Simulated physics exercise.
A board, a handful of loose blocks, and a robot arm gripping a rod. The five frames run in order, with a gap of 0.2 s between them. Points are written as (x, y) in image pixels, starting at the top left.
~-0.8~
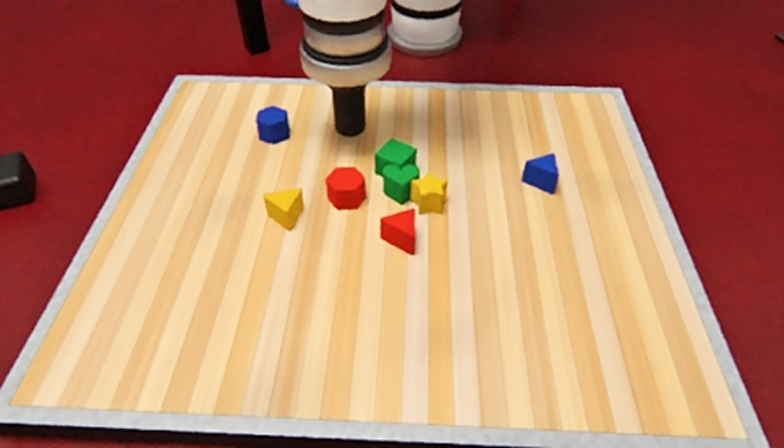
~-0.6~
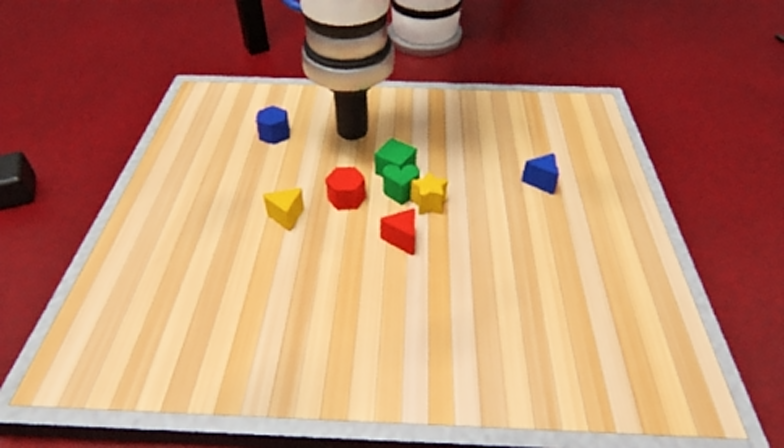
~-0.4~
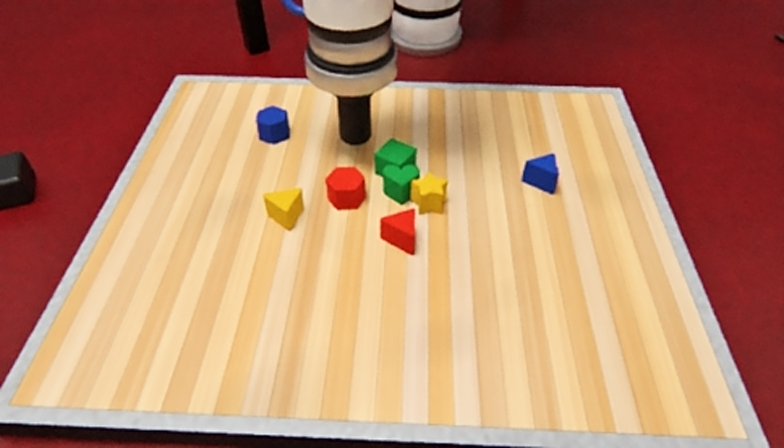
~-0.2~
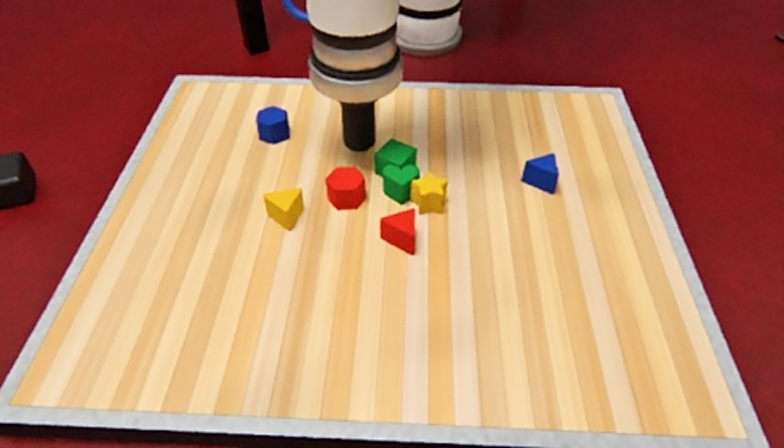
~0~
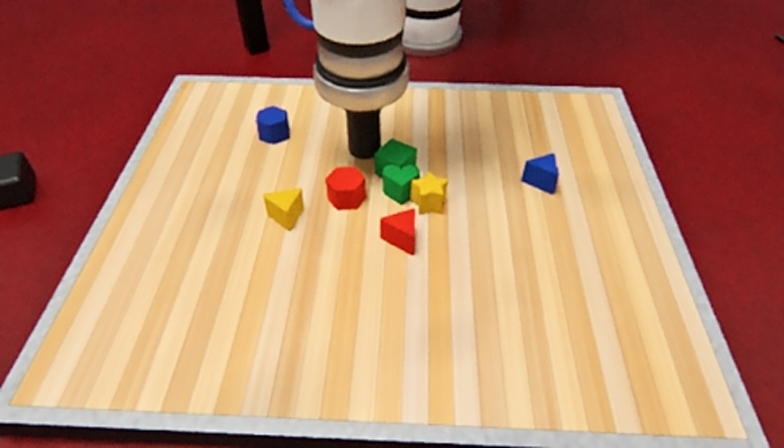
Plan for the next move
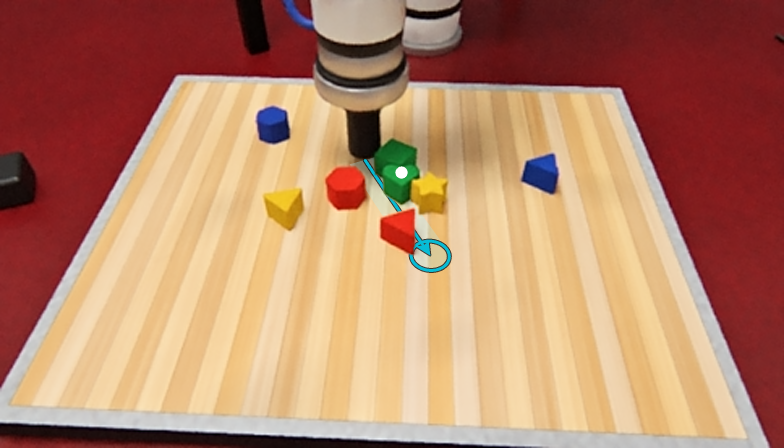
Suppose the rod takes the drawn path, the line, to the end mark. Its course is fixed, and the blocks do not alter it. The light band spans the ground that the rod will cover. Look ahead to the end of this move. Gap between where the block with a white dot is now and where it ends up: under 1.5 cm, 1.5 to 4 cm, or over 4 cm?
The over 4 cm band.
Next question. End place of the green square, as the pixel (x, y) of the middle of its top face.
Put as a pixel place, it's (416, 158).
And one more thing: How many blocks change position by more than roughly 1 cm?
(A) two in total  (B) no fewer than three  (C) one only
B - no fewer than three.
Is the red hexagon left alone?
I expect so.
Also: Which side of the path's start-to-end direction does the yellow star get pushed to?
It goes left.
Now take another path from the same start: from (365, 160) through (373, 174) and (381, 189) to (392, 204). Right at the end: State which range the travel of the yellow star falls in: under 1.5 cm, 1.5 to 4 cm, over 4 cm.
Its final spot will lie 1.5 to 4 cm from the current one.
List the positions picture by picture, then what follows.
In the first frame, tip of the rod (350, 128), middles of tops, red hexagon (345, 178), green square (396, 151), green heart (402, 173), red triangular block (403, 220), yellow star (430, 184).
In the second frame, rod (353, 132), nothing pushed.
In the third frame, rod (356, 137), nothing pushed.
In the fourth frame, rod (360, 143), nothing pushed.
In the fifth frame, rod (365, 150), red hexagon (345, 178), green square (396, 151), green heart (402, 173), red triangular block (403, 220), yellow star (430, 184).
The line goes in a line from (365, 160) to (430, 255); the dot is on the green heart.
The first path, step by step. One third of the way, rod (384, 179); green square (415, 158), turned 45° anticlockwise; green heart (415, 184); yellow star (444, 190), turned 25° anticlockwise.
Two thirds of the way, rod (407, 211); green square (416, 158), turned 50° anticlockwise; green heart (443, 206), turned 50° anticlockwise; red triangular block (403, 224), turned 15° clockwise; yellow star (468, 195), turned 70° anticlockwise.
At the end, rod (431, 246); red hexagon unmoved; green square (416, 158), turned 50° anticlockwise; green heart (455, 217), turned 120° anticlockwise; red triangular block (405, 250), turned 75° clockwise; yellow star (470, 195), turned 80° anticlockwise.
